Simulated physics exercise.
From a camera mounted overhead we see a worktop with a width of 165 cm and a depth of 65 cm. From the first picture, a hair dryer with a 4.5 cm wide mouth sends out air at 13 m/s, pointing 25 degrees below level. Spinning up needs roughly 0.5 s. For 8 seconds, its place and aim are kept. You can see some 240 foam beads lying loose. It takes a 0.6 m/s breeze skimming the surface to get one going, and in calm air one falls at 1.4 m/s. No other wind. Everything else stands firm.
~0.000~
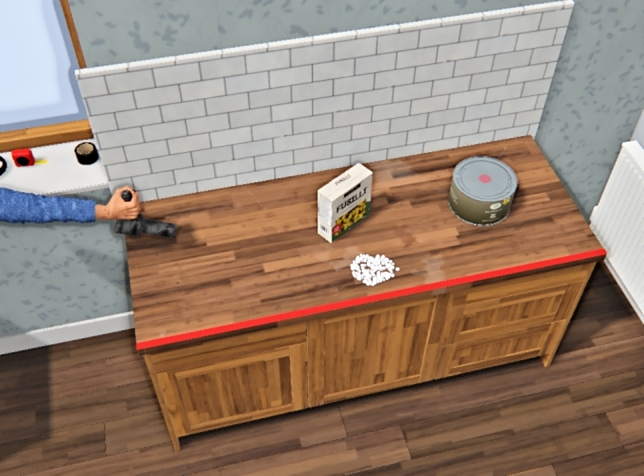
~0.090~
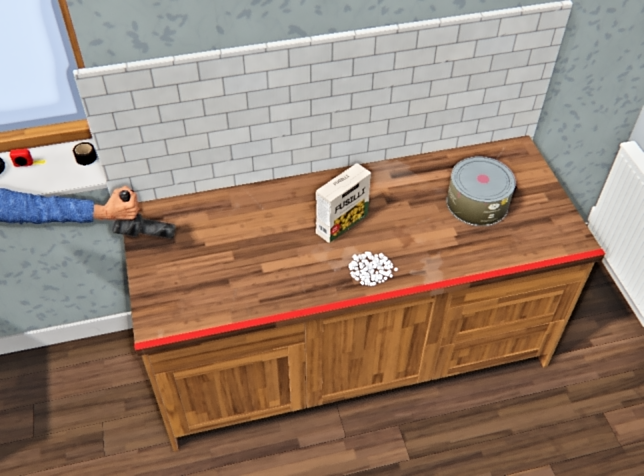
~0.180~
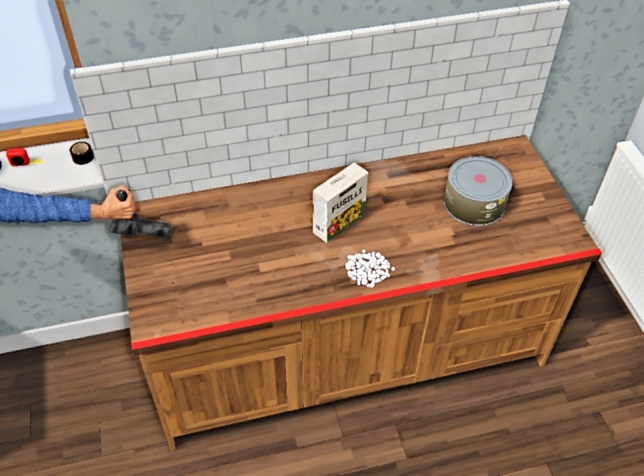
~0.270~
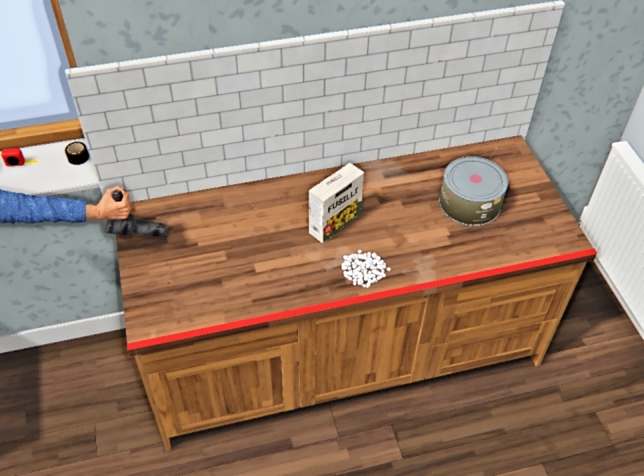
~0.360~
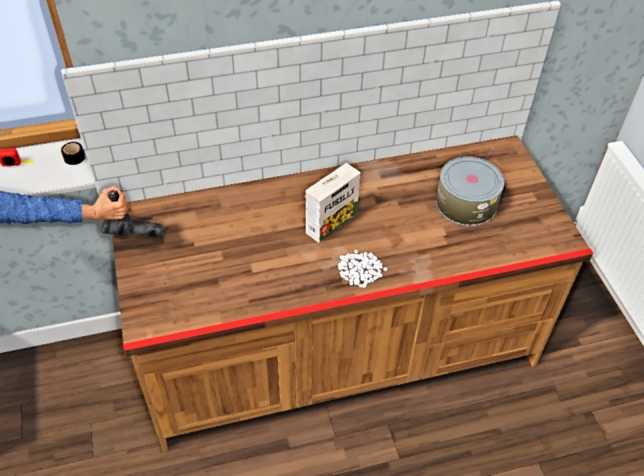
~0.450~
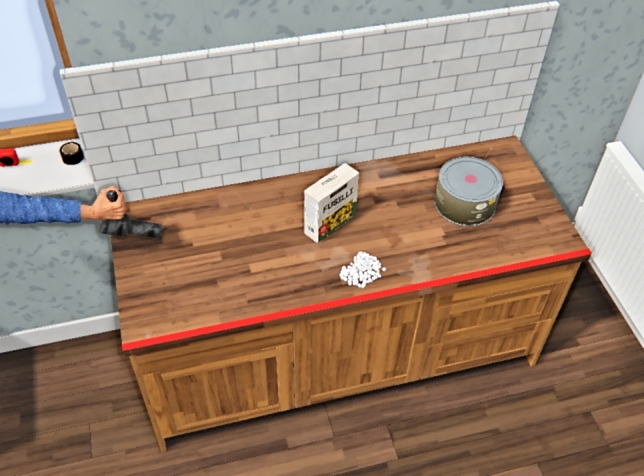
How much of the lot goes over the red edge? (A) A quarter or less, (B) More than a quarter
Option B: More than a quarter.
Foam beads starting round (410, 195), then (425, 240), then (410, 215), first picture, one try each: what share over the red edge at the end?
0 %, 5 %, 0 %.
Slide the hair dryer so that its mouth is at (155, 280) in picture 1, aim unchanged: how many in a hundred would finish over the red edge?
50 per cent, roughly.
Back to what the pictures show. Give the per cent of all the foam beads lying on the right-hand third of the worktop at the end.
Around 0 per cent.
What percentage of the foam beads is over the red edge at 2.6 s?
Estimate: Around 90 %.
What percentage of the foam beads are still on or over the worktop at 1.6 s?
Close to 3 in a hundred are still there at that time.
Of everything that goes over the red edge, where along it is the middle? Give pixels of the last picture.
The middle of the crossings lies near (442, 285) in the last picture.
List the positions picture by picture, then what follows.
In the first frame, the middle of the foam beads is near (372, 269), none has stirred yet and the mouth of the hair dryer is at (175, 231).
In the second frame, the middle of the foam beads is near (370, 269), none has stirred yet and the red edge is centred on (383, 300).
In the third frame, the middle of the foam beads is near (367, 268), none has stirred yet, the top of a carton is at (341, 181) and the top of a large tin is at (480, 178).
In the fourth frame, the middle of the foam beads is near (363, 268) and none has stirred yet.
In the fifth frame, the middle of the foam beads is near (360, 268) and none has stirred yet.
In the sixth frame, the middle of the foam beads is near (362, 268), the farthest in sight from the hair dryer is at (384, 270) and about 20 % have left their places.
After 1.6 s, 94 % are over the red edge; 95 % have settled or left.
After 2.6 s, 94 % are over the red edge; 100 % have settled or left.
After 4.4 s, 94 % are over the red edge; 100 % have settled or left.
After 8.0 s, at the end, 94 % are over the red edge.
